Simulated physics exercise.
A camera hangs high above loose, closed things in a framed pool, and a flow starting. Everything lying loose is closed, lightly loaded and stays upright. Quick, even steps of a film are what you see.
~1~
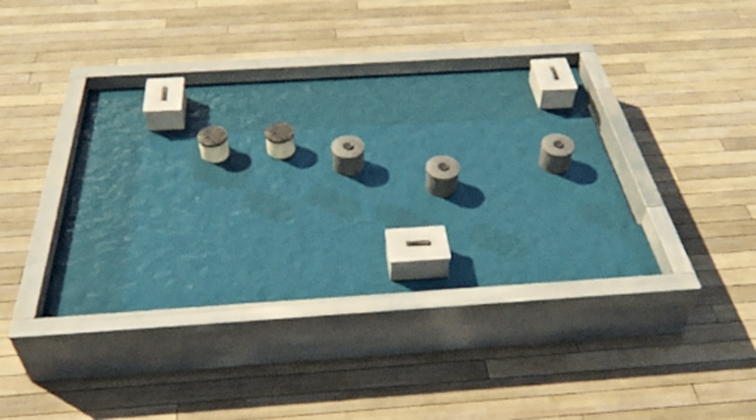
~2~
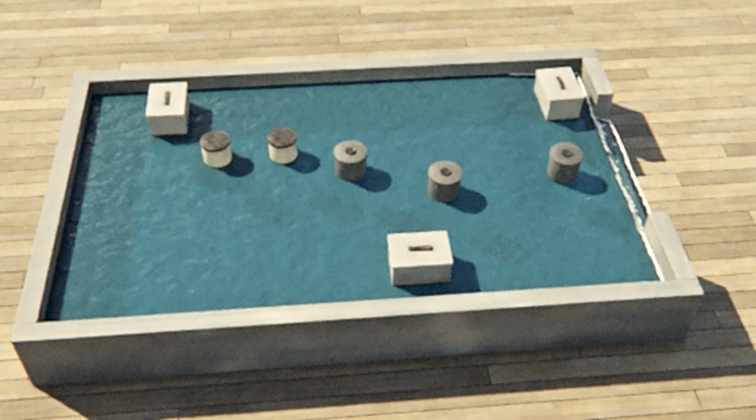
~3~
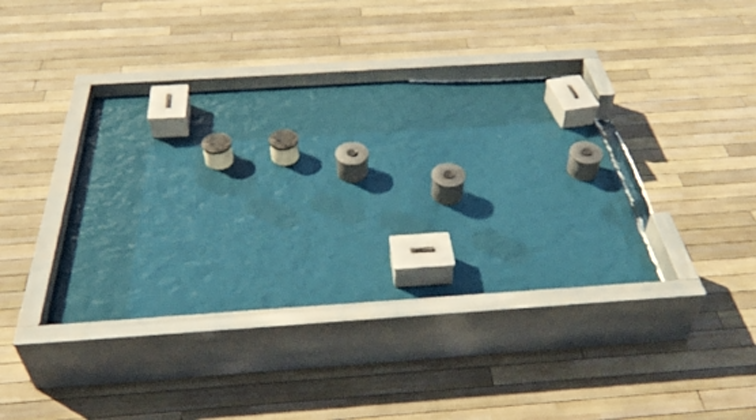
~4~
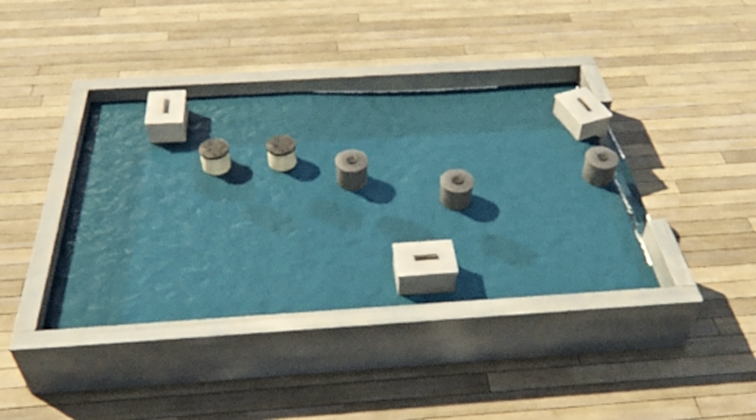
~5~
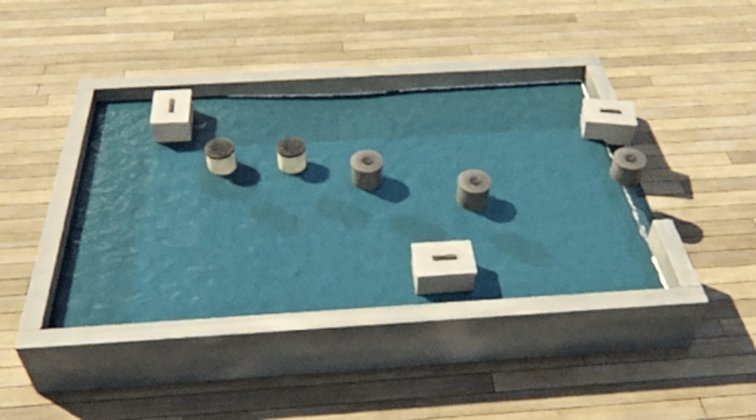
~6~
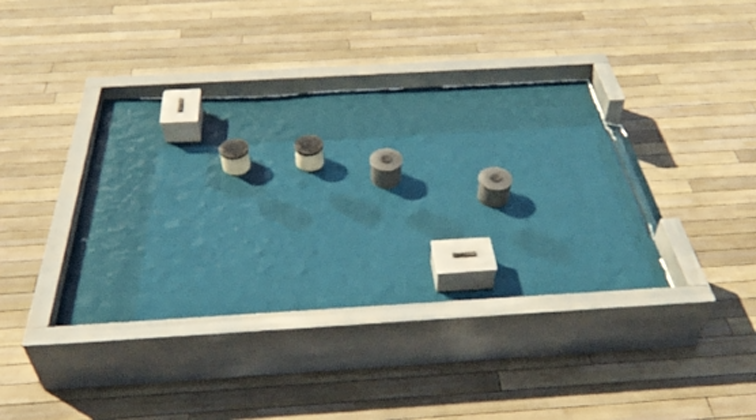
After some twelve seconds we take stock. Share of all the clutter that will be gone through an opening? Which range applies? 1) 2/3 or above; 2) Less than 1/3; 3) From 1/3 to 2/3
From 1/3 to 2/3 (3).
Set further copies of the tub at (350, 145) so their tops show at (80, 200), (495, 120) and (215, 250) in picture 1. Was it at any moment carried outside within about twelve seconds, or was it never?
First one does not escape, second one makes it out, third one does not escape.
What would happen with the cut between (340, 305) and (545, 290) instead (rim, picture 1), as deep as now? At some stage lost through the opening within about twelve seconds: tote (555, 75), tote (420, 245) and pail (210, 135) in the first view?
Outcome for each, in the order asked: Not flushed / flushed / not flushed.
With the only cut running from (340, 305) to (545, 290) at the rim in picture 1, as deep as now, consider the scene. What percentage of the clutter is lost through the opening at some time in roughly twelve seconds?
It comes to about 40 per cent.
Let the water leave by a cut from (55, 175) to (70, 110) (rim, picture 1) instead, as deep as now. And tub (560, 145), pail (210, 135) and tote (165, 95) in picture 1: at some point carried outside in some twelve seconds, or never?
Each in turn: Never leaves, exits, exits.
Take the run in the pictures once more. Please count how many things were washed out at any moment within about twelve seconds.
The figure is 3.
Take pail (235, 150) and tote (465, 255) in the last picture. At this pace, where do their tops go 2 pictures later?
Estimated: (260, 148); (490, 253).
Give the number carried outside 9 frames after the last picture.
I count 2 altogether.
A moment on, 2 of 8 are out; 6 afloat.
Next, 2 of 8 are out; 6 afloat.
Later, 3 of 8 are out; 5 afloat.
In the end, 3 of 8 are out; 5 afloat.
